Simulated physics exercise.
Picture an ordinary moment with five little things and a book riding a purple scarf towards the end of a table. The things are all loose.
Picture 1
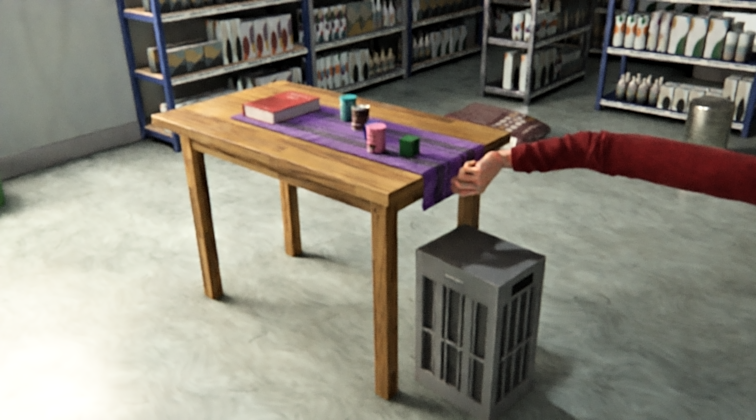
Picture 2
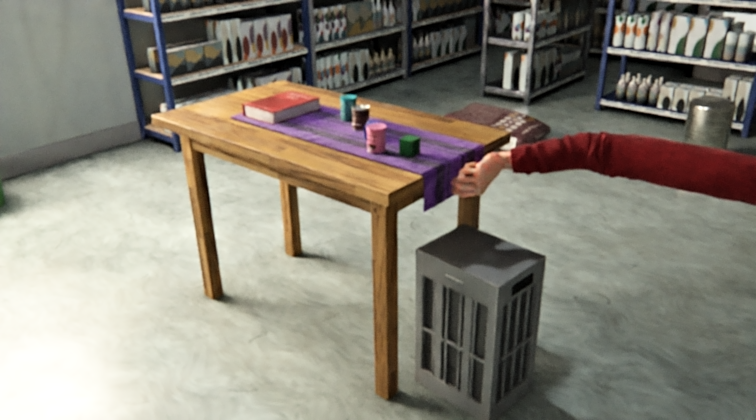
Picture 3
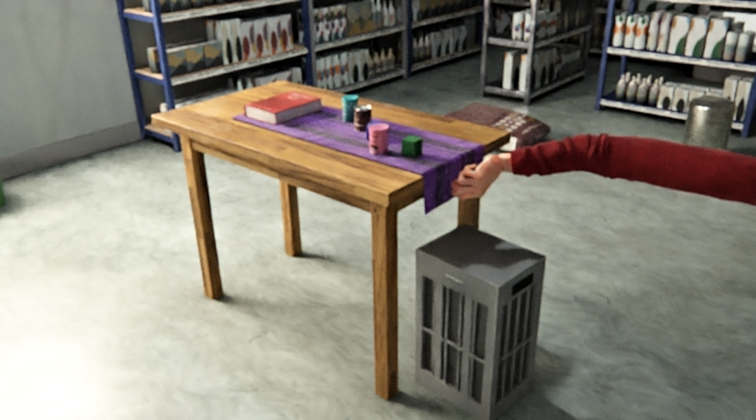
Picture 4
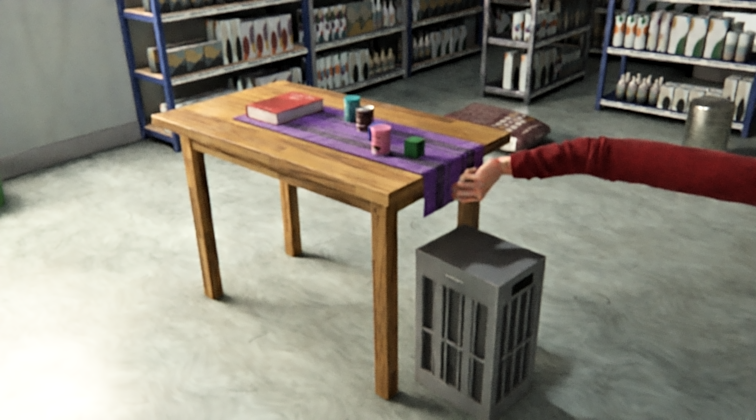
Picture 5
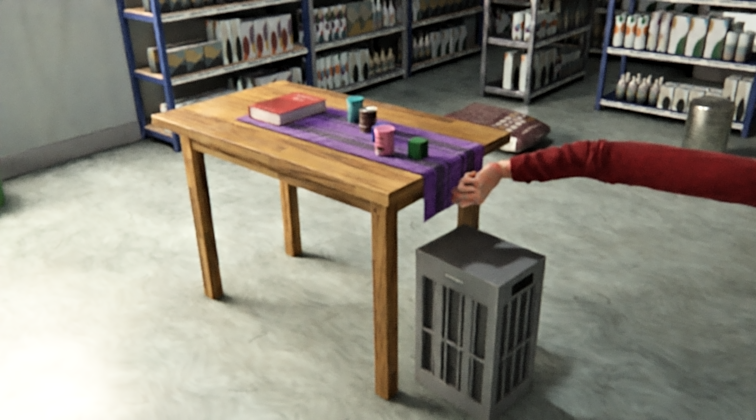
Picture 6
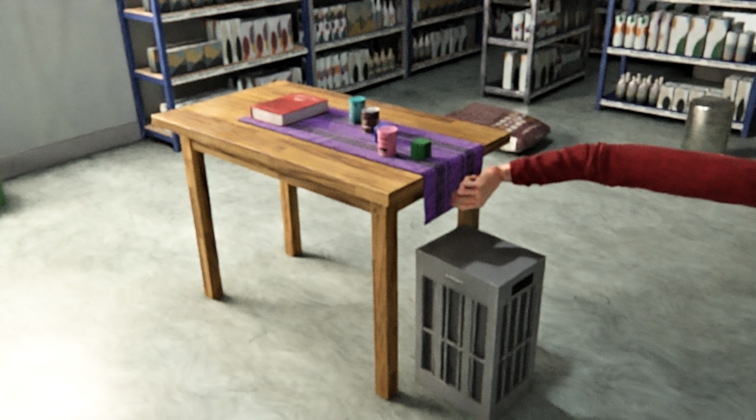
At the start, a red-sleeved arm reaches in from the right, its hand at the hanging end of a purple scarf on a wooden table. The scarf then slides slowly over the edge, its hem creeping lower, while the red book, small cans and green cube on it shift slightly rightward.
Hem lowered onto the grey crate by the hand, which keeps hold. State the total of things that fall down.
I'd say the tally of dropped things is a lone one in the end.
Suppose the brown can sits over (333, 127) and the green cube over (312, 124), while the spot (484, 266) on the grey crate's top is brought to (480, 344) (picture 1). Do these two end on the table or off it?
Looks like the brown can hangs in there, and the green cube hangs in there.
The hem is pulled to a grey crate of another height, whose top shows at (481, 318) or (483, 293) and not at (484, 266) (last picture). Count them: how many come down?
For the first height 3, for the second 2.
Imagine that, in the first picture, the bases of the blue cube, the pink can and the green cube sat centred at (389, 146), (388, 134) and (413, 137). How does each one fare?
As for the blue cube, it stays where it is; the pink can stays where it is; the green cube stays where it is.
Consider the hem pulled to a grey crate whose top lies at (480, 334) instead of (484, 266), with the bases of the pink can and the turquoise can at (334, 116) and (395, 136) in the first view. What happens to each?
Observed: Pink can remains seated; turquoise can departs.
Soon after, hem near (454, 231); all still up.
After that, hem on the crate; green cube gone.
In the end, hem on the crate; green cube gone. The answer is one.
